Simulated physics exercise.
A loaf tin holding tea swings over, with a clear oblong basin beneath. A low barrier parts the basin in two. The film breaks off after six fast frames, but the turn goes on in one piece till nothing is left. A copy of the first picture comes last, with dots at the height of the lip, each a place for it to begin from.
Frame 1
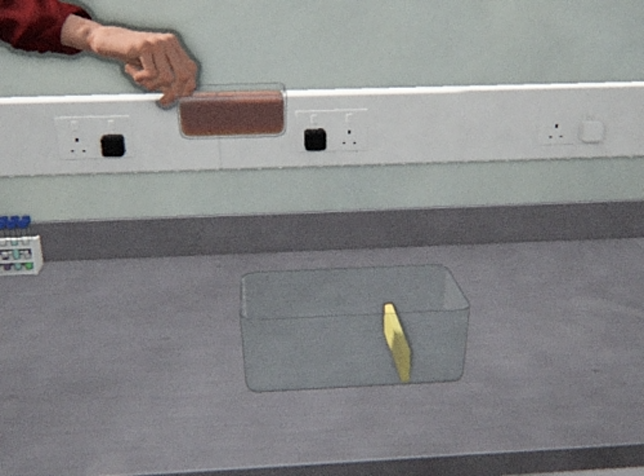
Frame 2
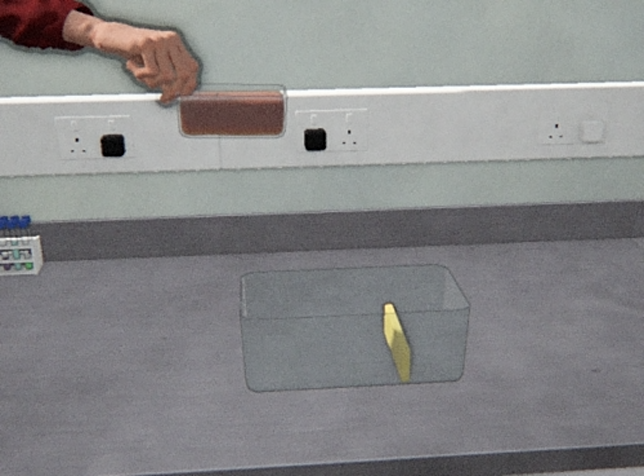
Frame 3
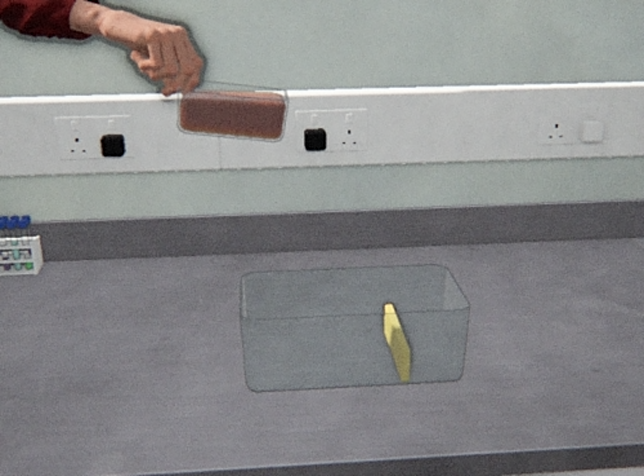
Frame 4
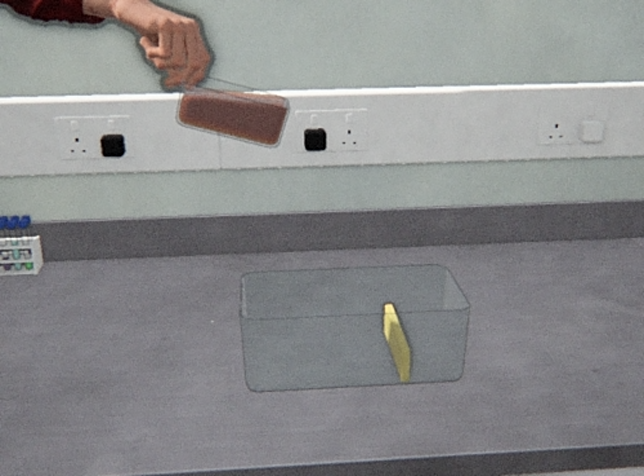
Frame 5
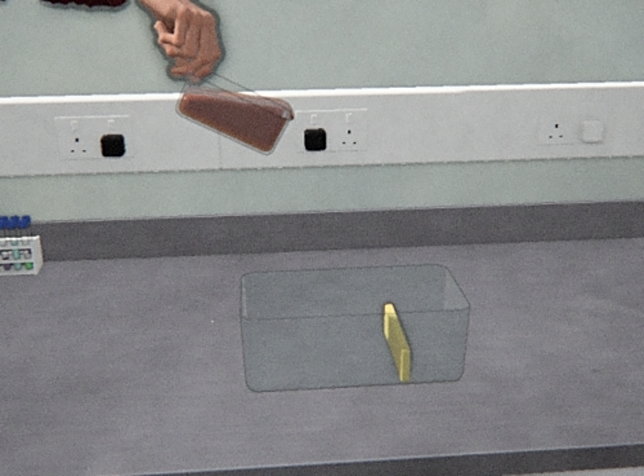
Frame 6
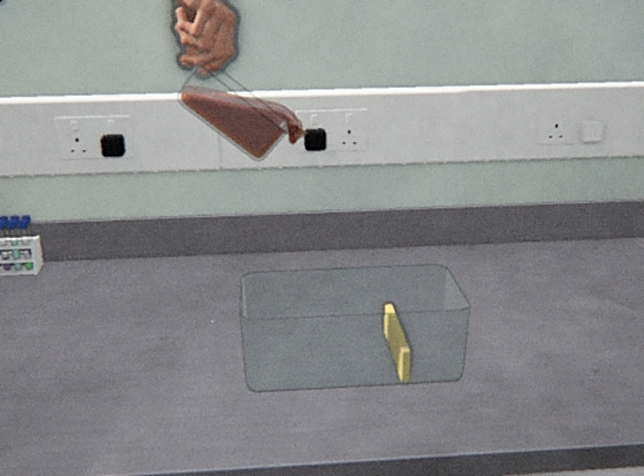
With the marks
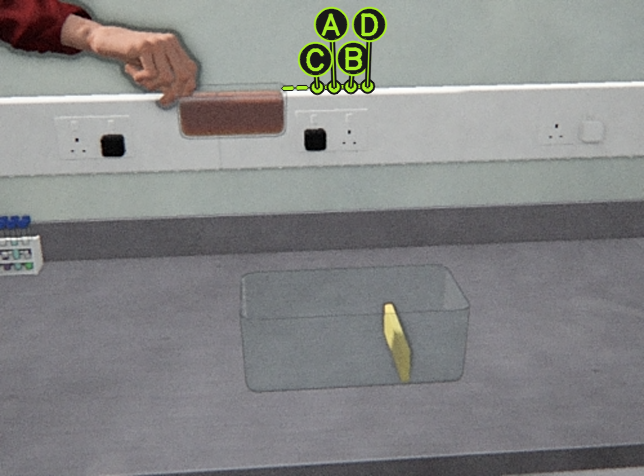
A hand in a dark red sleeve holds a clear loaf tin of brown tea at upper left, seen from the front and slightly above a grey worktop, before a pale green wall with white sockets. Below, a clear oblong basin stands empty, with a low yellow barrier right of its middle. The tin stays level, then tilts steadily down to the right as the hand rises and shifts right, and tea begins slipping over its lip, while the view stays still.
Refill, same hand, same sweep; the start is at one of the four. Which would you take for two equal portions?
A.
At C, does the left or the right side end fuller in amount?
More ends on the left.
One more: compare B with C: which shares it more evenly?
That is place B.
In lime, A at (334, 87); B at (350, 86); C at (317, 87); D at (367, 86).
With A, about 50 % ends left of the wall and 45 % right of it; 6 % is lost outside.
With B, about 34 % ends left of the wall and 57 % right of it; 8 % is lost outside.
With C, about 84 % ends left of the wall and 12 % right of it; 5 % is lost outside.
With D, about 24 % ends left of the wall and 71 % right of it; 5 % is lost outside.
